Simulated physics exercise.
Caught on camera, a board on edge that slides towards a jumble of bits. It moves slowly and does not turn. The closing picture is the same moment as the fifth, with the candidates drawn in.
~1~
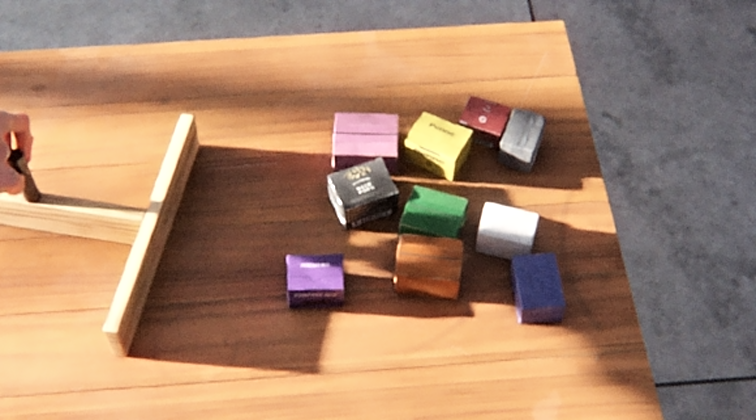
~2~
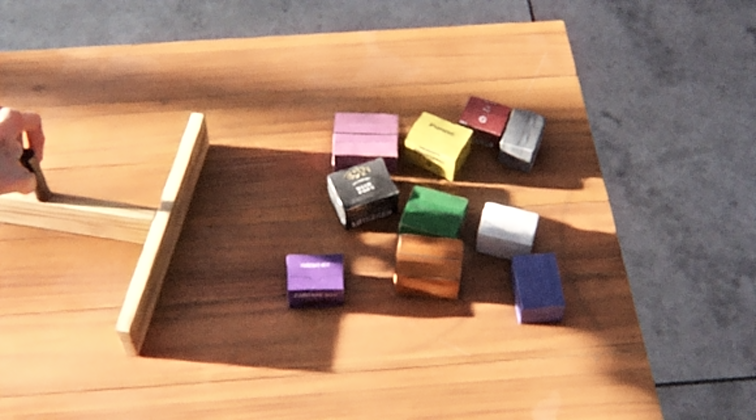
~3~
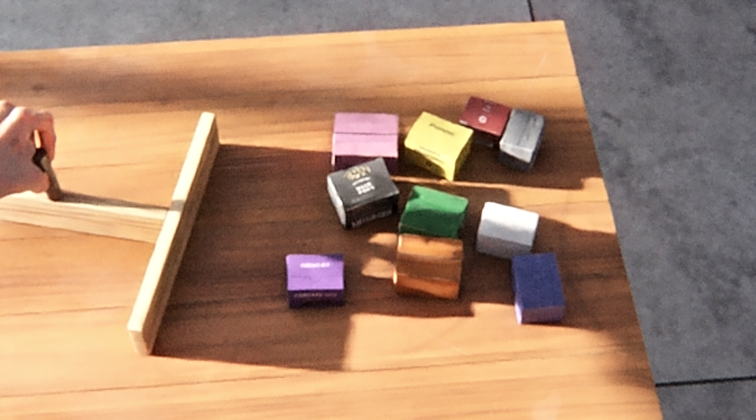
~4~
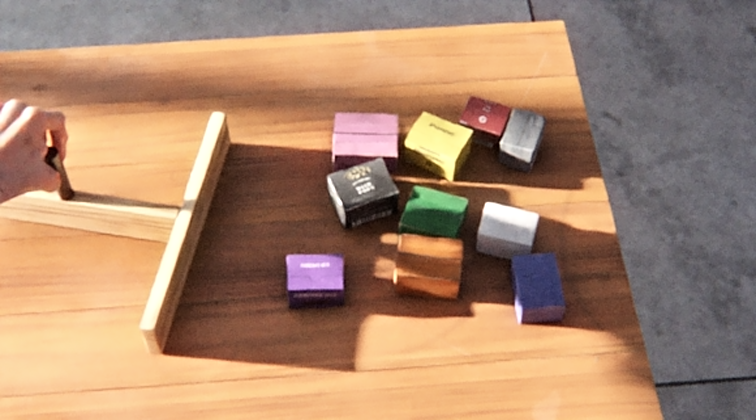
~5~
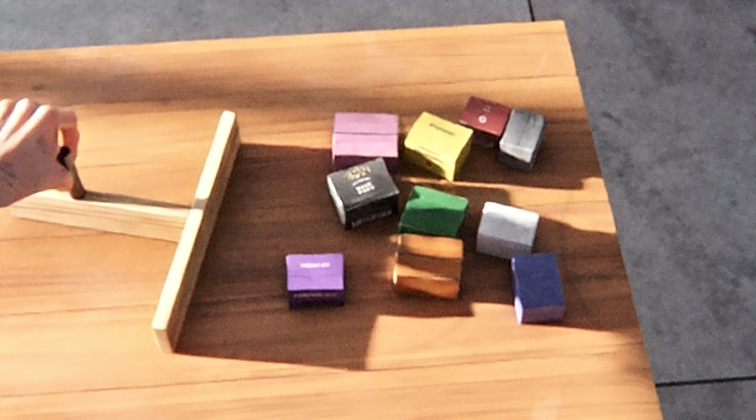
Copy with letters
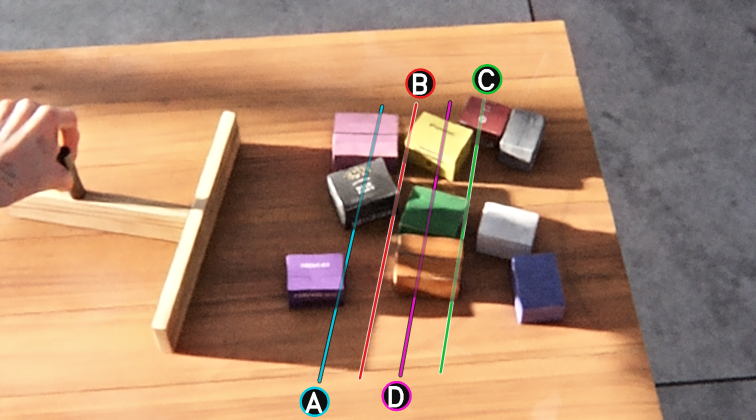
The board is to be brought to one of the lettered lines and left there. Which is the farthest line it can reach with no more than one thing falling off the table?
C.
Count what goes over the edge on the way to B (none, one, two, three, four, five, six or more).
In all, none.
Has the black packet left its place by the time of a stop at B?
By then, yes.
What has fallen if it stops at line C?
The grey box.
On the copy, A at (354, 232); B at (391, 230); C at (464, 225); D at (428, 227).
On C. First, board (294, 206); grey box (522, 141); blue block (537, 288).
Then, board (389, 200); grey box (551, 140); white block (542, 237).
Finally, board (461, 195); grey box over the edge; white block (612, 236); one fallen.
By contrast, A is within the limit but short; B is within the limit but short; D is within the limit but short.
